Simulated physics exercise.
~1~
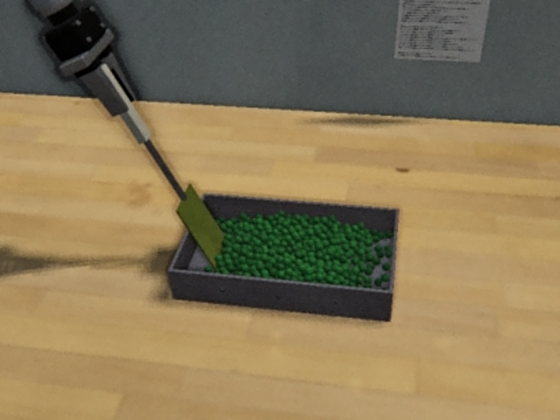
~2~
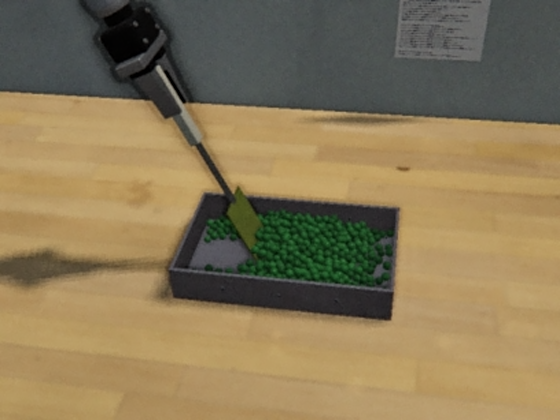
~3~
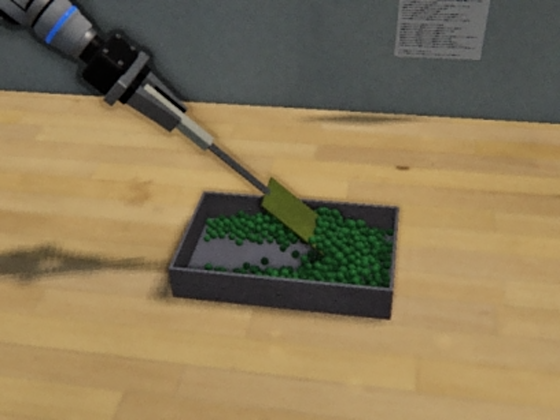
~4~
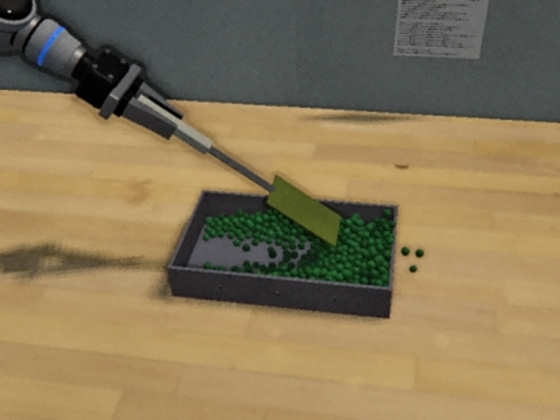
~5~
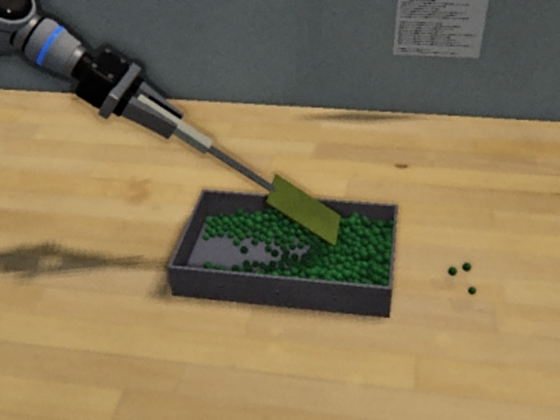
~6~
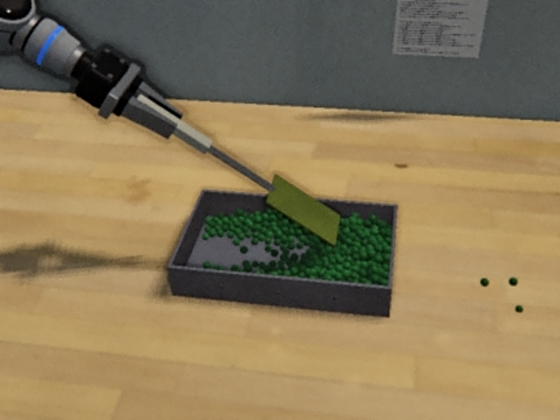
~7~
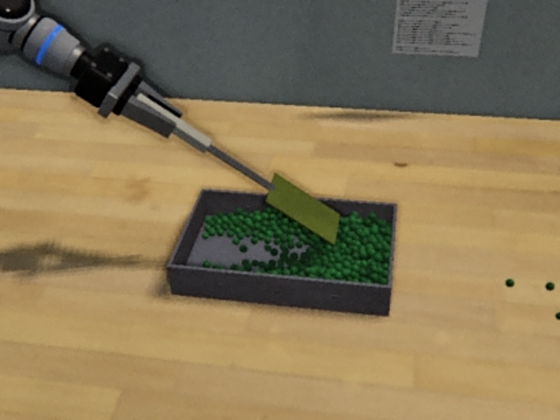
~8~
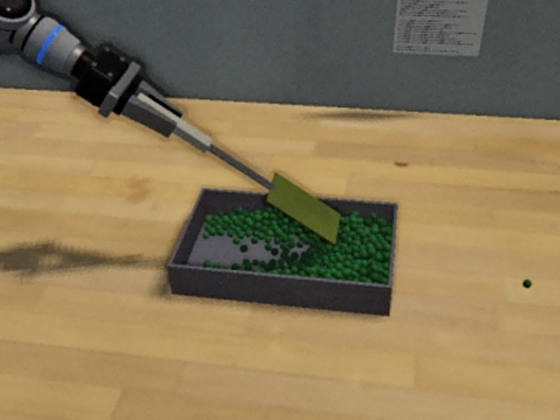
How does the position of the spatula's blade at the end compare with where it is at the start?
At the start the blade is at the left end of the tray, and by the end it is farther right, over the right half of the tray where the beads are heaped.
